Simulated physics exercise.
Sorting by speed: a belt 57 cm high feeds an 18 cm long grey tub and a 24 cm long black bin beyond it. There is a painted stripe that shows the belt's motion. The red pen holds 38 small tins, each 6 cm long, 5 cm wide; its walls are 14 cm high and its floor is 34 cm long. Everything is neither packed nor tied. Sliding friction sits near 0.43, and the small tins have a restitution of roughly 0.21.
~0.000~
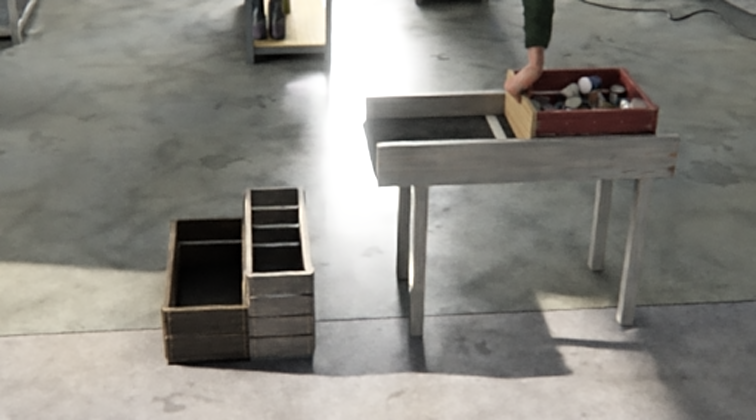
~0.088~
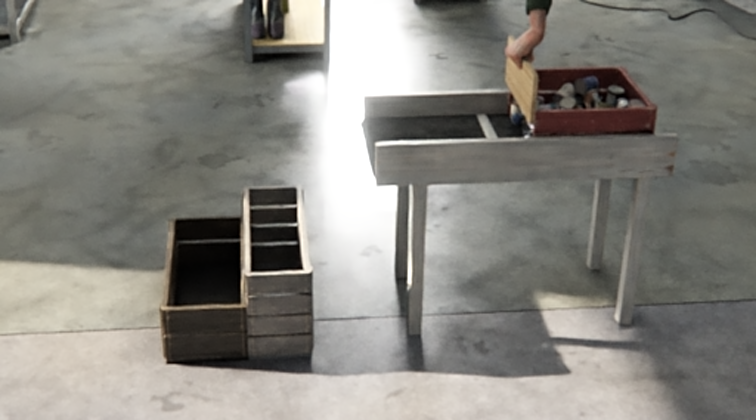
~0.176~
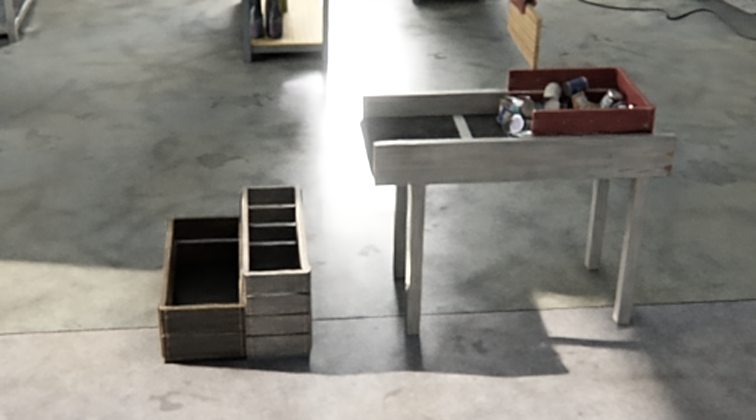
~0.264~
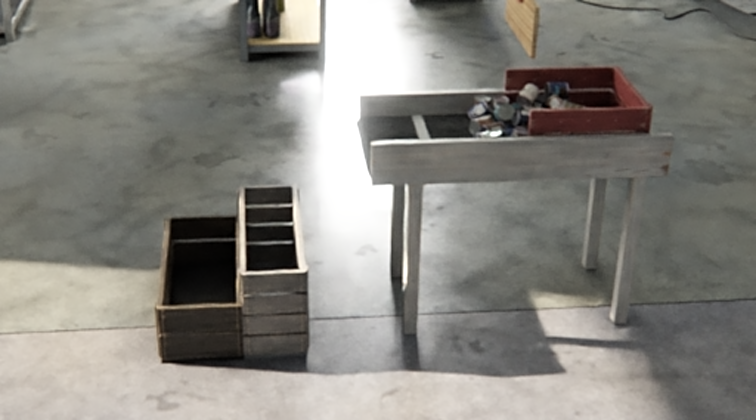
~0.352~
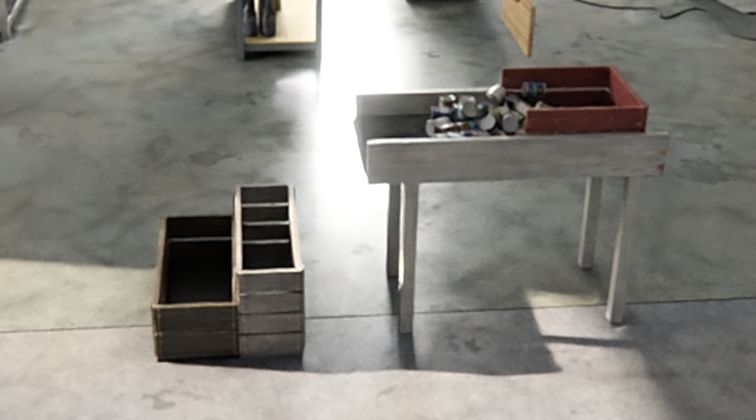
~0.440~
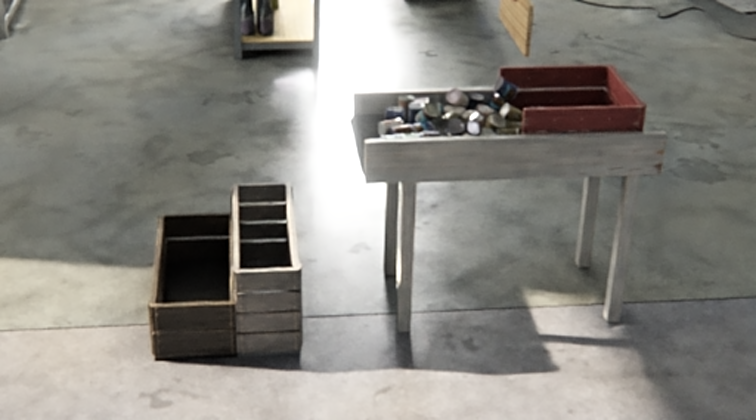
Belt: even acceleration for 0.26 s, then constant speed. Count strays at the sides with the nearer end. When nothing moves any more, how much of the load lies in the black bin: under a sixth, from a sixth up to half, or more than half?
More than half.
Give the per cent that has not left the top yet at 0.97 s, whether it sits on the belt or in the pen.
Roughly 5 per cent.
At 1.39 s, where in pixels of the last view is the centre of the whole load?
Around (186, 293).
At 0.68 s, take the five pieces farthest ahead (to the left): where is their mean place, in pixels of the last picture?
Mean place: Roughly (267, 169).
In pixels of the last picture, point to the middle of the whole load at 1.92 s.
I'd put the middle close to (190, 295) in the last view.
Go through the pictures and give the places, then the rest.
In the first frame (each is followed by its nearest rim corner in this view), red pen, (536, 112); black bin, (168, 309); 0 cm of belt gone by; none out.
In the second frame, red pen, (535, 111); 2 cm of belt gone by.
In the third frame, red pen, (533, 111); 9 cm of belt gone by; 2 out.
In the fourth frame, red pen, (531, 110); 21 cm of belt gone by; 11 out.
In the fifth frame, red pen, (527, 109); 35 cm of belt gone by; 19 out, the lowest tin at (493, 121).
In the sixth frame, red pen, (524, 109); black bin, (155, 305); 49 cm of belt gone by; 29 out.
After 0.68 s, 19 on the belt and 19 in the air.
After 0.97 s, 18 in the black bin, 1 on the belt and 19 in the air.
After 1.39 s, 3 in the grey tub, 34 in the black bin and 1 on the ground beyond the black bin.
Outcome (at 1.92 s), 3 in the grey tub, 34 in the black bin and 1 on the ground beyond the black bin. Asked share, 34 of 38, 89 per cent.
